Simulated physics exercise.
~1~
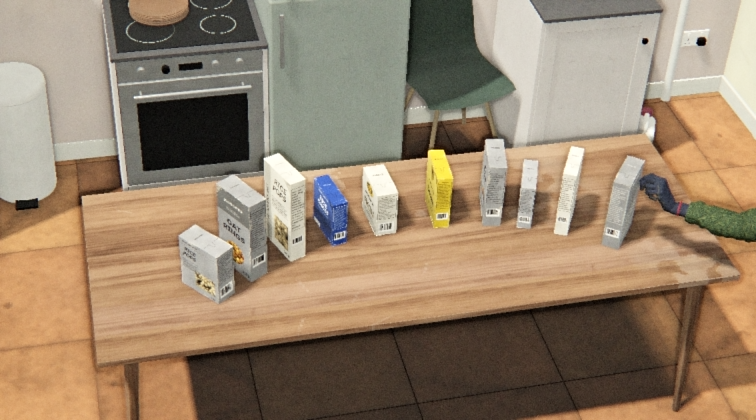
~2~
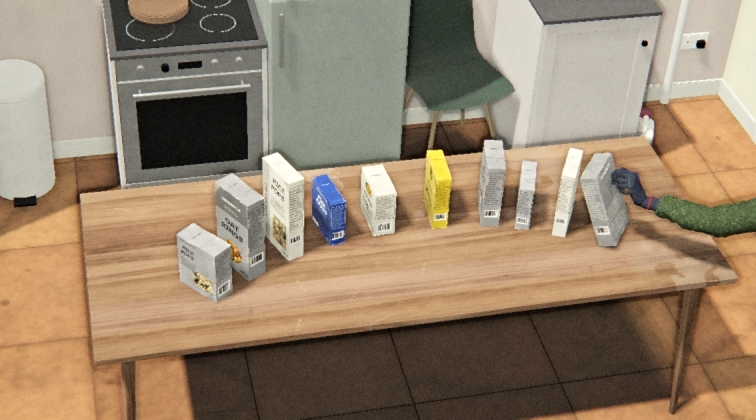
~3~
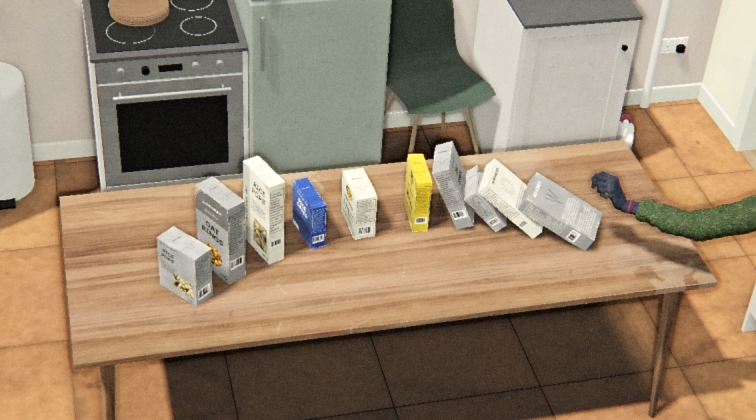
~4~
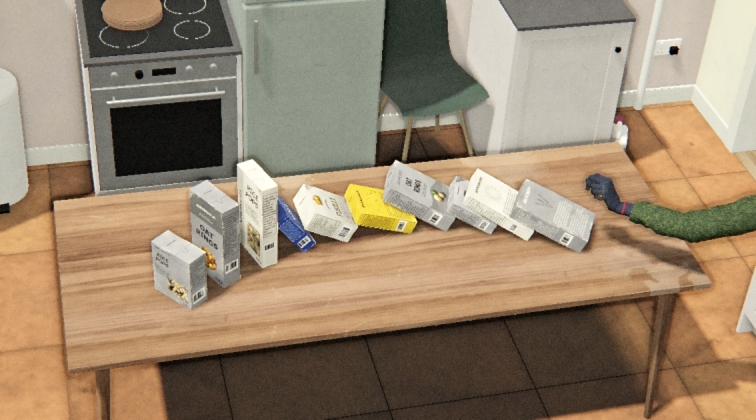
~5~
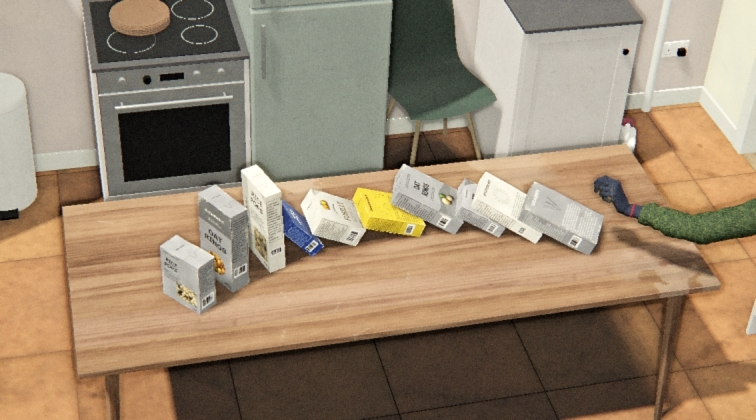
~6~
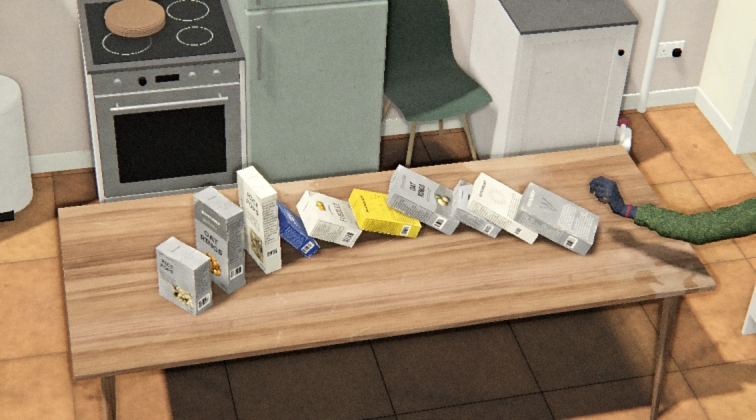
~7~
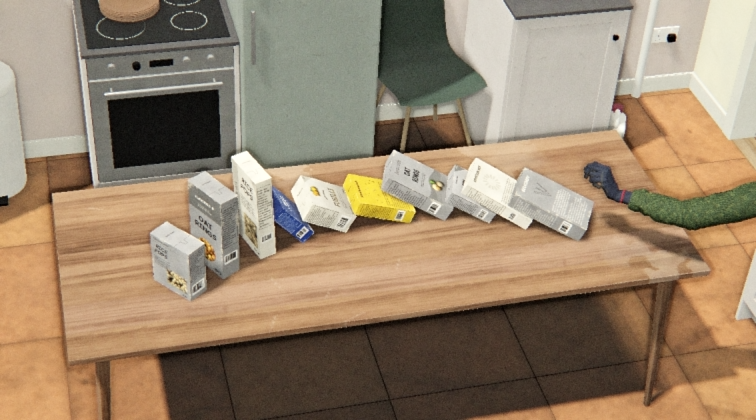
A gloved hand pushed over the rightmost of the cereal boxes standing in a curved row on a wooden table, and they toppled leftward one after another, yellow one included, until the blue box leaned against a white one, leaving three standing.
